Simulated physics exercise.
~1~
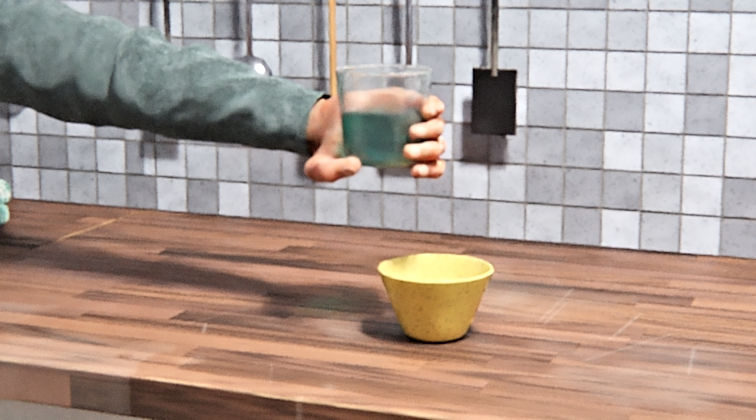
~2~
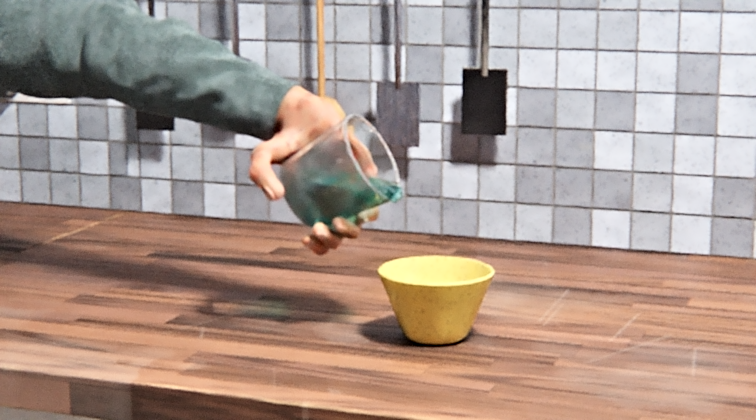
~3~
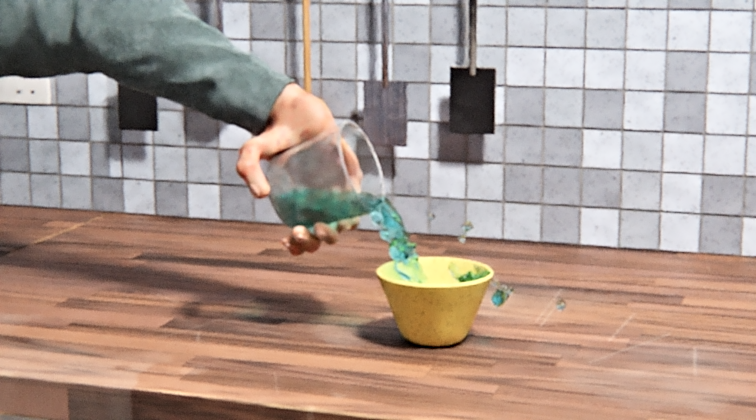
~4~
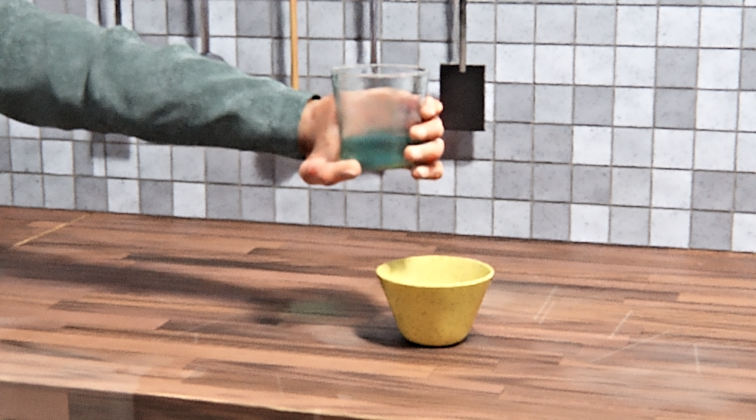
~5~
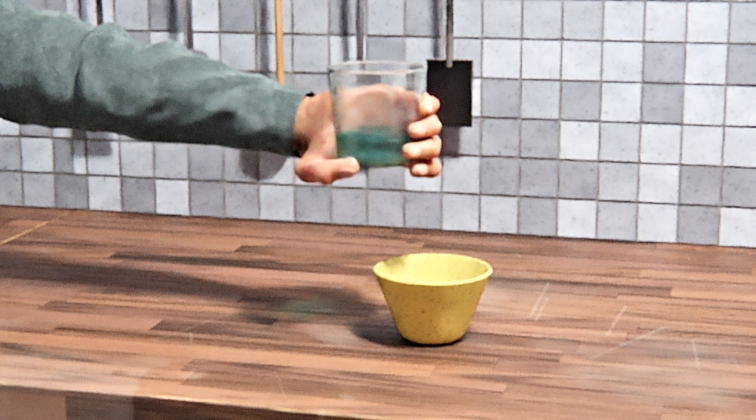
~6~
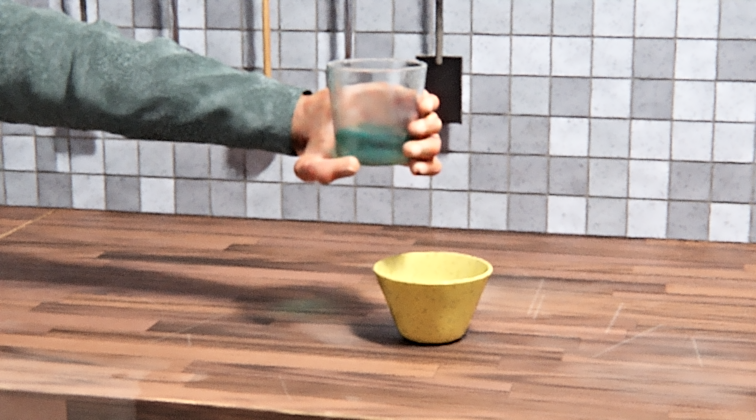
At the start, a hand in a grey-green sleeve holds a clear glass of teal liquid above and to the left of a small yellow cup on a wooden counter, with a tiled wall and hanging utensils behind. The hand tips the glass steeply to the right, and the liquid runs to its rim. A stream then falls into the yellow cup, while a few drops fly past its right side. Next, the hand turns the glass upright again. It ends held level above the cup, with a smaller amount of teal liquid still inside.
